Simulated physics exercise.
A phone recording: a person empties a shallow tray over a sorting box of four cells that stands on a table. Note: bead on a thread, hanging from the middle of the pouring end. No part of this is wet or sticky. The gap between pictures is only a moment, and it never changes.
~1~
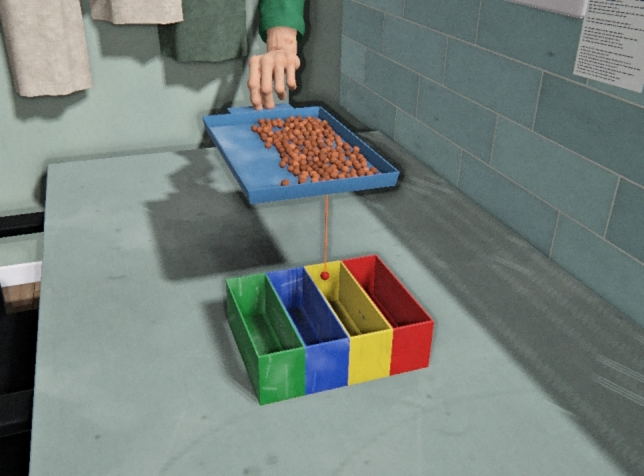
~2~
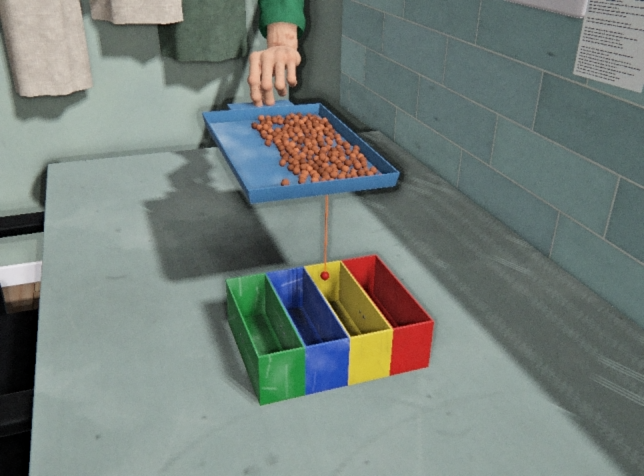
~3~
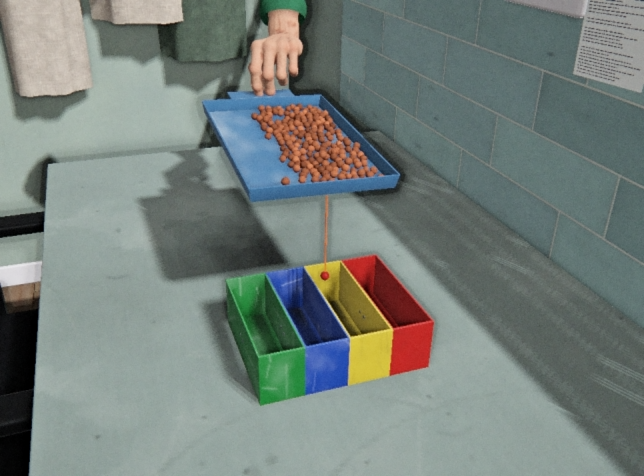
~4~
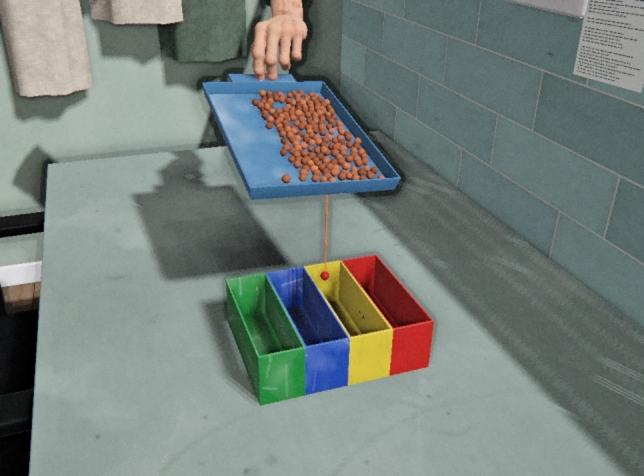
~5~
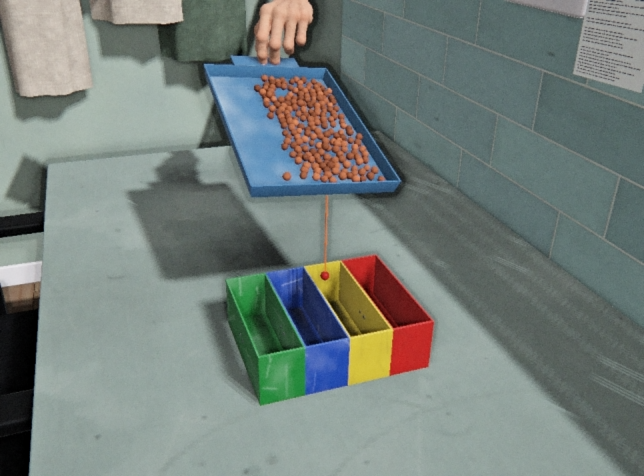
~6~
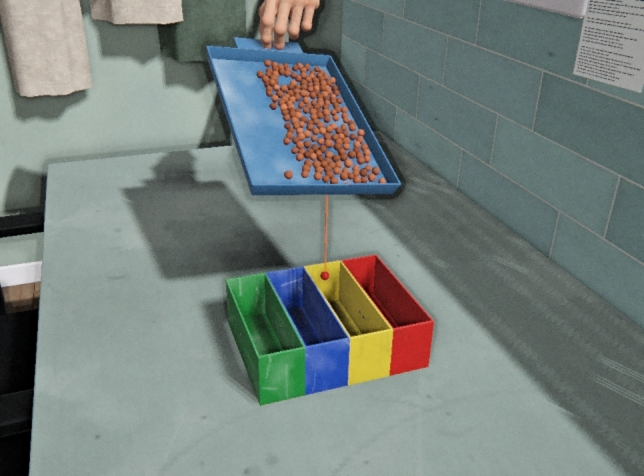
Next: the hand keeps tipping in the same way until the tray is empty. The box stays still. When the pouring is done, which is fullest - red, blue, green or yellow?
Fullest: The red cell.
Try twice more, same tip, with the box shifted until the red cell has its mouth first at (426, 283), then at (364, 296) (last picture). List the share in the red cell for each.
20 %, then 40 %.
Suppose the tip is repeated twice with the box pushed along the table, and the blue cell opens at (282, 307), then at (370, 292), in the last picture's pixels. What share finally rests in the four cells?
First case around 50 %, second case around 100 %.
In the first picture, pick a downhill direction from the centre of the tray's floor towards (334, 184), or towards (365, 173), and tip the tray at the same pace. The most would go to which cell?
The first time it's red, the second time it's that red cell.
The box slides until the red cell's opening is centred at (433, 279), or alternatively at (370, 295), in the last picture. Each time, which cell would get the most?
Try 1 - the yellow one; try 2 - red.
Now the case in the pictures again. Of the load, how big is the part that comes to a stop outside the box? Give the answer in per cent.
Roughly 20 in a hundred.
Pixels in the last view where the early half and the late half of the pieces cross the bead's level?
About (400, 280) to begin with, then about (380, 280).
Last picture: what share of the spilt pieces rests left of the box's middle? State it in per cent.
Near 0 in a hundred.
Soon after the last picture, tray tipped steeply; all on the tray.
A little later, tray tipped past a quarter turn; nearly all on the tray; a stray few in the red cell; a stray few falling or outside the box.
Later still, tray tipped past a quarter turn; about half in the red cell; about a quarter in the yellow cell; a stray few in the blue cell; a stray few in the green cell; about a quarter falling or outside the box.
At rest, tray tipped past a quarter turn; about half in the red cell; about a quarter in the yellow cell; a stray few in the blue cell; a stray few in the green cell; about a quarter outside the box.
